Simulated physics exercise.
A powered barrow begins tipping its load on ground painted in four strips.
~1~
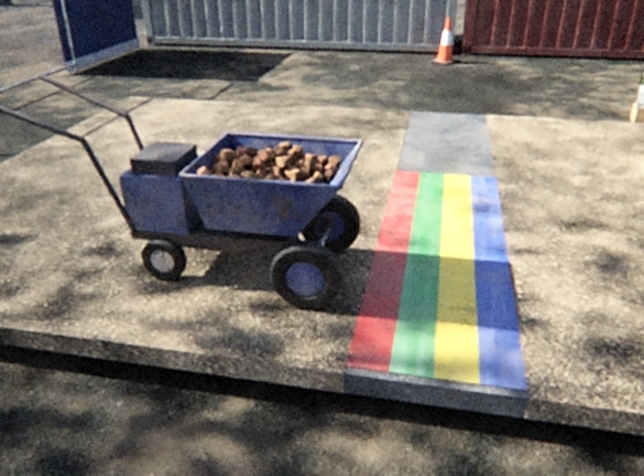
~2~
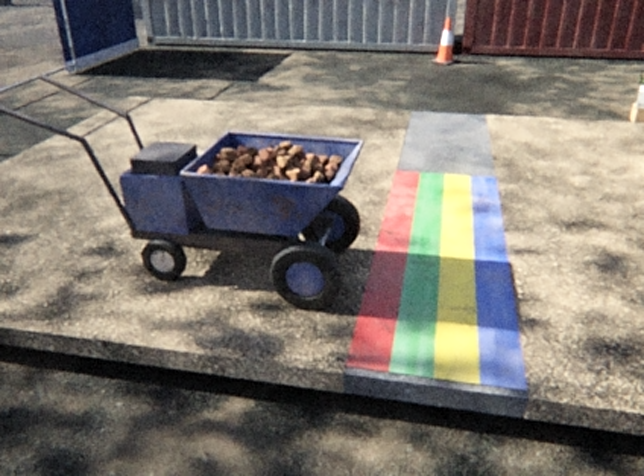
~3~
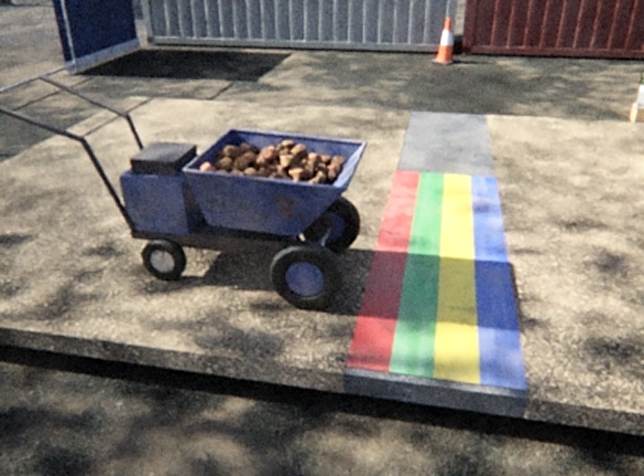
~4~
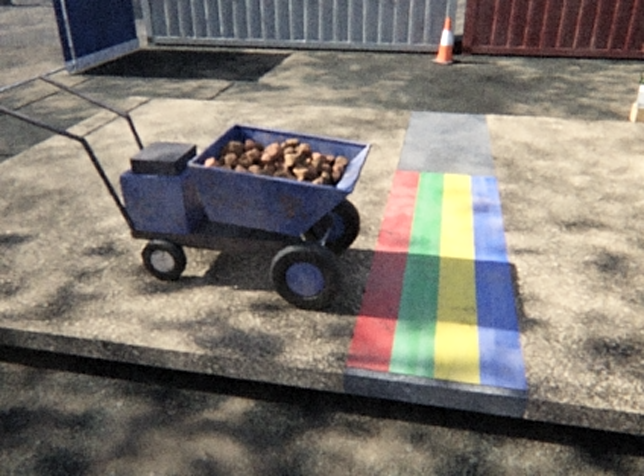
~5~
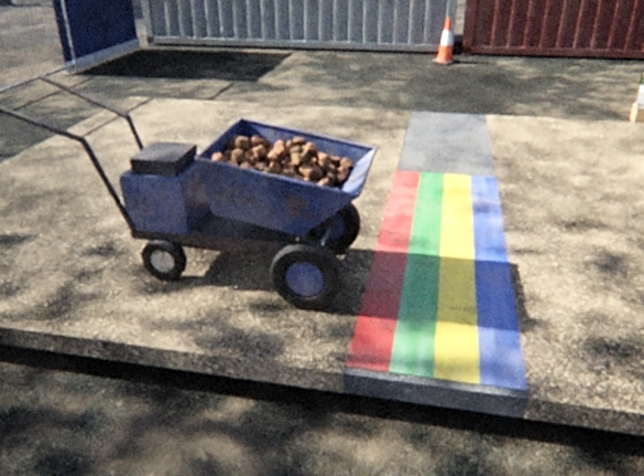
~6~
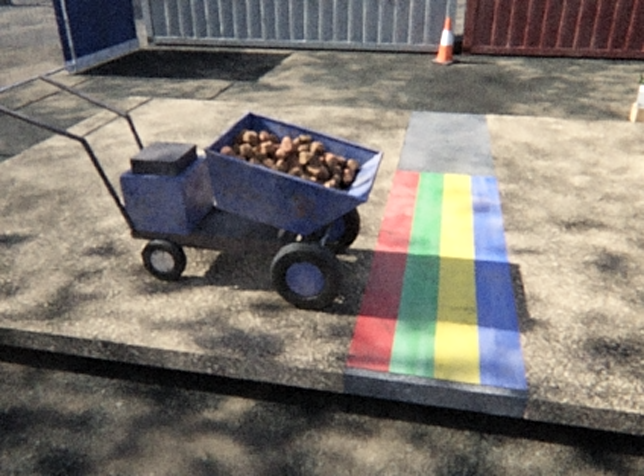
We see a blue barrow heaped with brown lumps standing left of red, green, yellow and blue painted strips; its skip, level at first, tilts slightly forward to the right while the wheels stay still.
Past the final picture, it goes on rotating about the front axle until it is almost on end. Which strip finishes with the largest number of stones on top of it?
The yellow strip.
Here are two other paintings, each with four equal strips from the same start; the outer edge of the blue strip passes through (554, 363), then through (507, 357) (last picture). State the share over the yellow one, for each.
About 30 % and 30 %.
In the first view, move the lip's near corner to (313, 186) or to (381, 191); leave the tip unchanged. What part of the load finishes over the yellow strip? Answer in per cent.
20 % and 20 %.
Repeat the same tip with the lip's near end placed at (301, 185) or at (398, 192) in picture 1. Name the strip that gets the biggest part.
I would say green the first time, then the blue strip the next.
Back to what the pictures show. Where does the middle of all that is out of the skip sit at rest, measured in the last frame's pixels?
Near (462, 287).
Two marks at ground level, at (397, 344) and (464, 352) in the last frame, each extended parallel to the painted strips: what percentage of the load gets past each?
I'd put it near 80 in a hundred, then near 40 in a hundred.
Just after the last frame, skip tipped steeply; every one in the skip.
A moment on, skip tipped right over; the larger part in the skip; about a tenth over the green strip; about a tenth over the yellow strip; just a few over the blue strip.
Further on, skip tipped right over; roughly a quarter in the skip; roughly a quarter over the green strip; roughly a third over the yellow strip; roughly a quarter over the blue strip; about a tenth off the paint.
When it is over, skip tipped right over; roughly a quarter in the skip; just a few over the red strip; roughly a quarter over the green strip; roughly a quarter over the yellow strip; roughly a quarter over the blue strip; about a tenth off the paint.
